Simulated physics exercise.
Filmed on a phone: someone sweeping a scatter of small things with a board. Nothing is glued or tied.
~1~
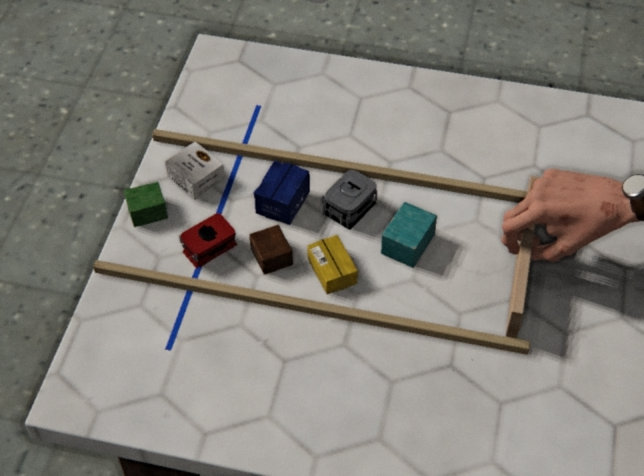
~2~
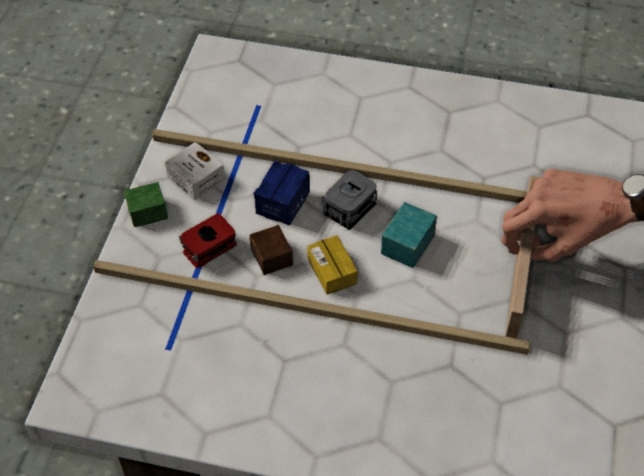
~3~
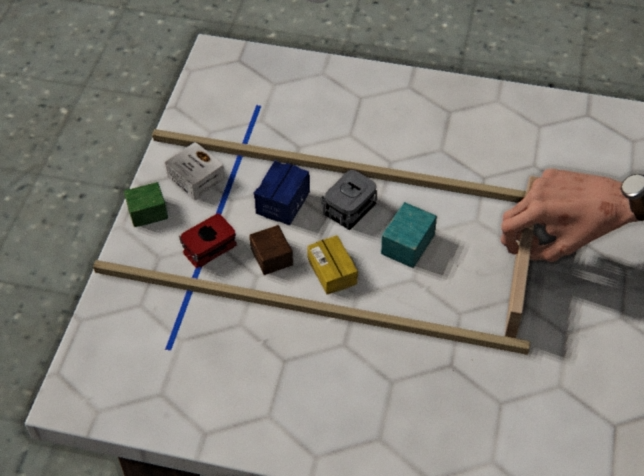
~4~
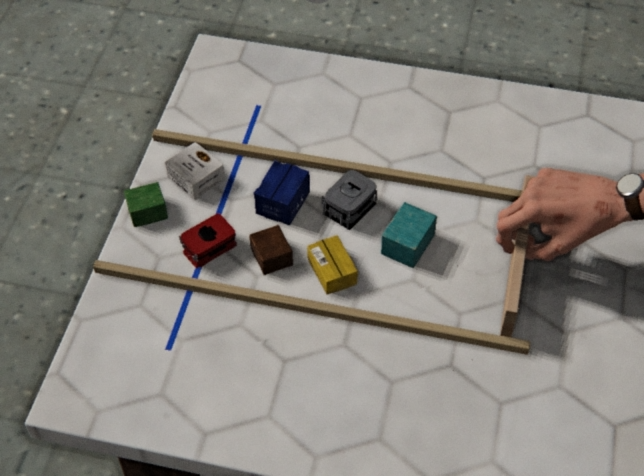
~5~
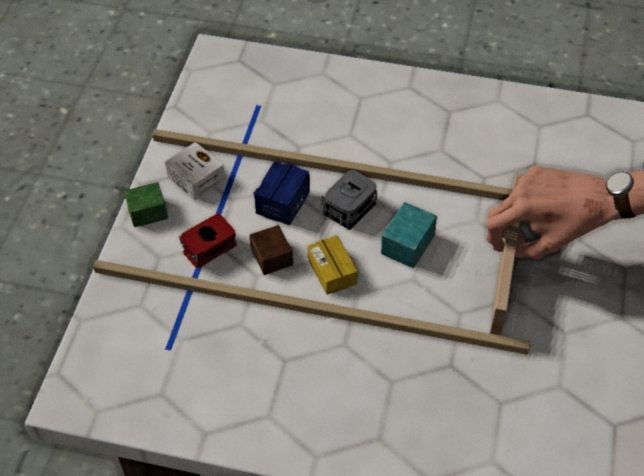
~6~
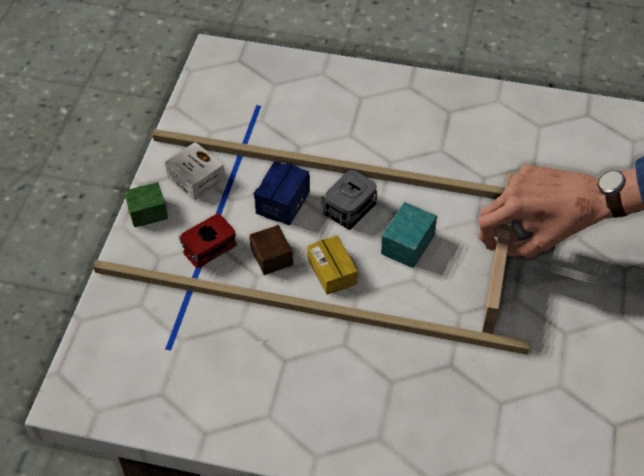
At the start, a hand holds a wooden board upright at the right end of two wooden rails, with eight small boxes and blocks scattered between them around a blue line. The hand then slides the board slightly left toward the teal block, while all the objects stay still.
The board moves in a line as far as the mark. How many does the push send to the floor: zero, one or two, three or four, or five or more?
The number that fall off is one or two.
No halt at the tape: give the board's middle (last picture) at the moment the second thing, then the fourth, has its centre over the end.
First at (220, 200), next at (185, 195).
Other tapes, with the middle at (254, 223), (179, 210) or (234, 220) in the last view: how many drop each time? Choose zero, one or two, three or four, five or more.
The falls would be zero; three or four; not one.
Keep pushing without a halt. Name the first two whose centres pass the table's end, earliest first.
The order is the white box, the green block.
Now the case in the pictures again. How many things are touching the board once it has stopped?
In contact: 3.
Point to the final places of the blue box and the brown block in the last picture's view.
First (167, 165), then (160, 227).
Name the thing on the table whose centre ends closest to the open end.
It is the green block.
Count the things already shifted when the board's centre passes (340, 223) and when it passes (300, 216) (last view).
First 5, then 6.
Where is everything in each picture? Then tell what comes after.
The first picture shows green block (146, 204); white box (195, 171); red case (209, 242); board (524, 256); tape (218, 216).
The second picture shows white box (195, 171); grey case (350, 200).
The third picture shows red case (209, 242); board (523, 256).
The fourth picture shows green block (146, 205); brown block (271, 250).
The fifth picture shows white box (195, 171); yellow box (332, 265).
The sixth picture shows green block (146, 205); white box (195, 171); red case (209, 242); board (501, 252); tape (218, 216).
Early on, none off yet; green block at rest near (146, 205); white box at rest near (195, 171); red case at rest near (209, 242).
Finally, the number that fall off is one or two; lost, white box.
